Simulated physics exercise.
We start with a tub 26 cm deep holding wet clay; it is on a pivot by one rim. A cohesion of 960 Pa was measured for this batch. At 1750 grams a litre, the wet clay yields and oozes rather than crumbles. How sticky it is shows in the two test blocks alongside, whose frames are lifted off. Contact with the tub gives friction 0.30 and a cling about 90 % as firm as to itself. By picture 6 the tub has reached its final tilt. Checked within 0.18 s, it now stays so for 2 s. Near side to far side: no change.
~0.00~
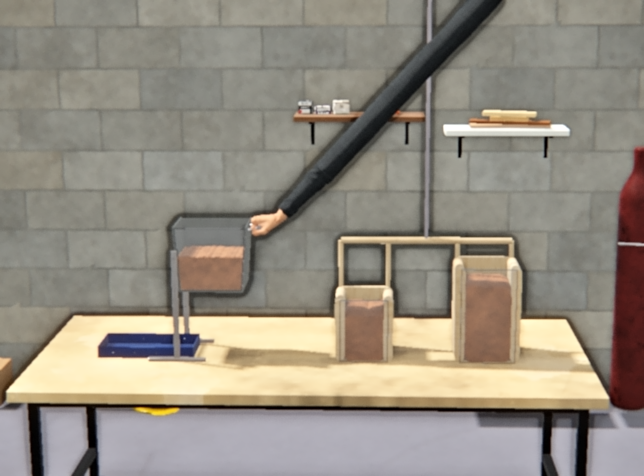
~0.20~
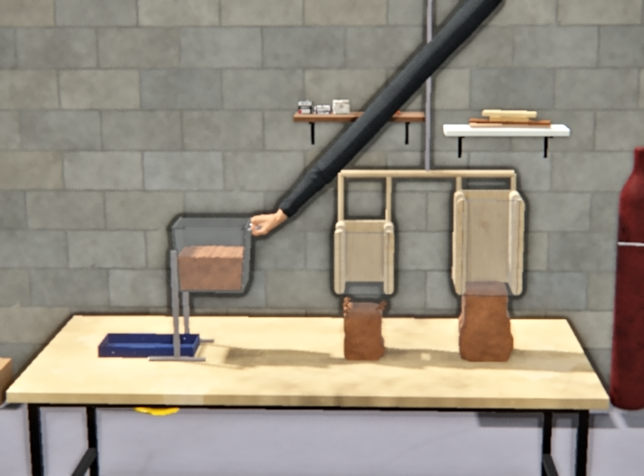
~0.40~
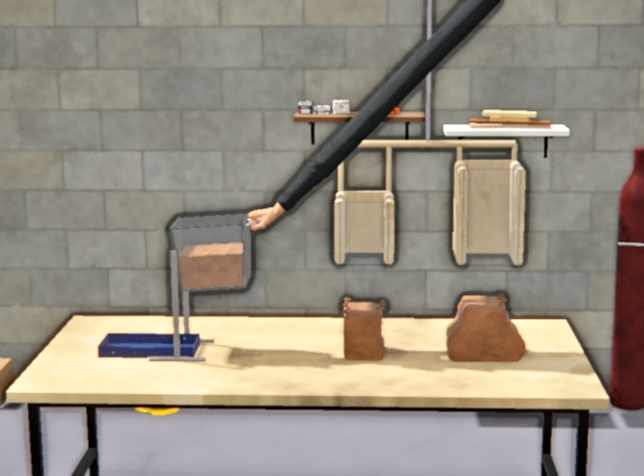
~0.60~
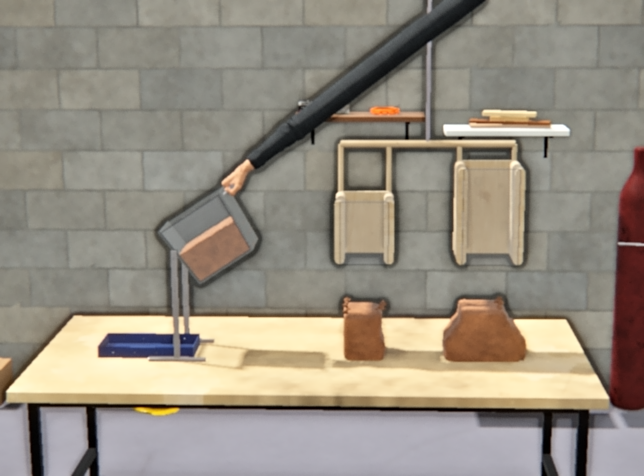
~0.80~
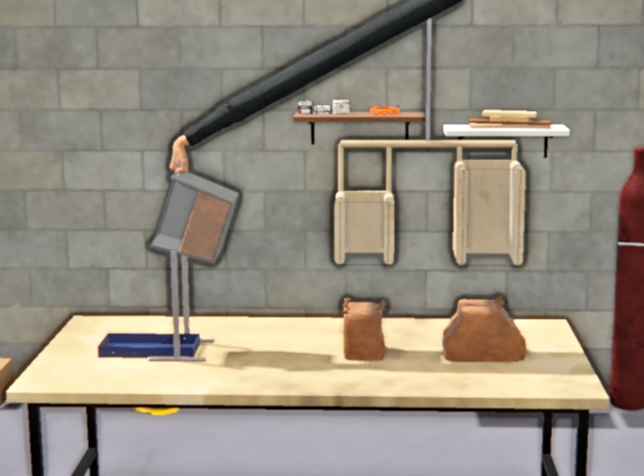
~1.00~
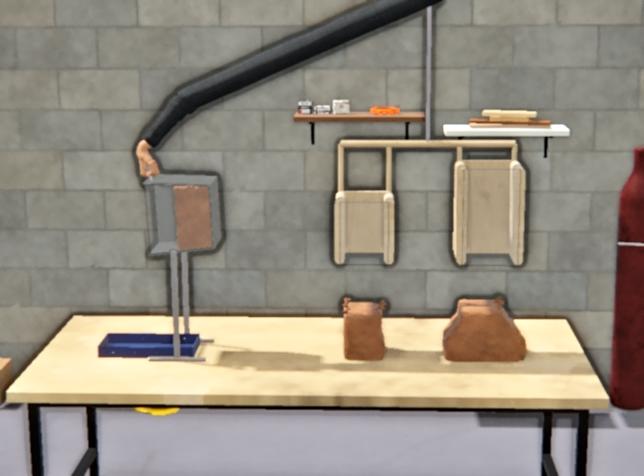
Two molds lift off brown clay blocks, the taller block slumps, and an arm tilts a tub.
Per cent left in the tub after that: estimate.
Roughly 100 percent.
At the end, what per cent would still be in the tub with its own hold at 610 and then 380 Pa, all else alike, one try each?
Going in order, it's 60 % and then 55 %.
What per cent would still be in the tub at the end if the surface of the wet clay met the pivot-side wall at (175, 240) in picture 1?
It would be close to 60 percent.
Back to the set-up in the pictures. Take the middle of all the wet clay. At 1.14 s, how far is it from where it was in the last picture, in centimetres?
It has moved close to 1 cm.
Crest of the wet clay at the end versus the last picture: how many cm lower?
About 0 cm.
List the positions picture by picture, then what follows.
The first picture shows handle-side rim at (244, 228), tilt 0 degrees; top of the wet clay at (185, 257); blocks stand 21 cm, 33 cm (left to right).
The second picture shows handle-side rim at (244, 228), tilt 0 degrees; top of the wet clay at (185, 257); blocks stand 21 cm, 31 cm (left to right).
The third picture shows handle-side rim at (242, 224), tilt 4 degrees; top of the wet clay at (238, 253); blocks stand 21 cm, 24 cm (left to right).
The fourth picture shows handle-side rim at (218, 194), tilt 33 degrees; top of the wet clay at (231, 222); blocks stand 21 cm, 22 cm (left to right).
The fifth picture shows handle-side rim at (171, 179), tilt 72 degrees; top of the wet clay at (199, 193); blocks stand 21 cm, 22 cm (left to right).
The sixth picture shows handle-side rim at (144, 185), tilt 92 degrees; top of the wet clay at (199, 187); blocks stand 21 cm, 22 cm (left to right).
After 1.14 s, the tub is at 93 degrees and holds 100 %.
After 1.31 s, the tub is at 93 degrees and holds 100 %.
After 1.48 s, the tub is at 93 degrees and holds 100 %.
After 1.65 s, the tub is at 93 degrees and holds 100 %.
After 3.00 s, at the end, the tub is at 93 degrees and holds 100 %.
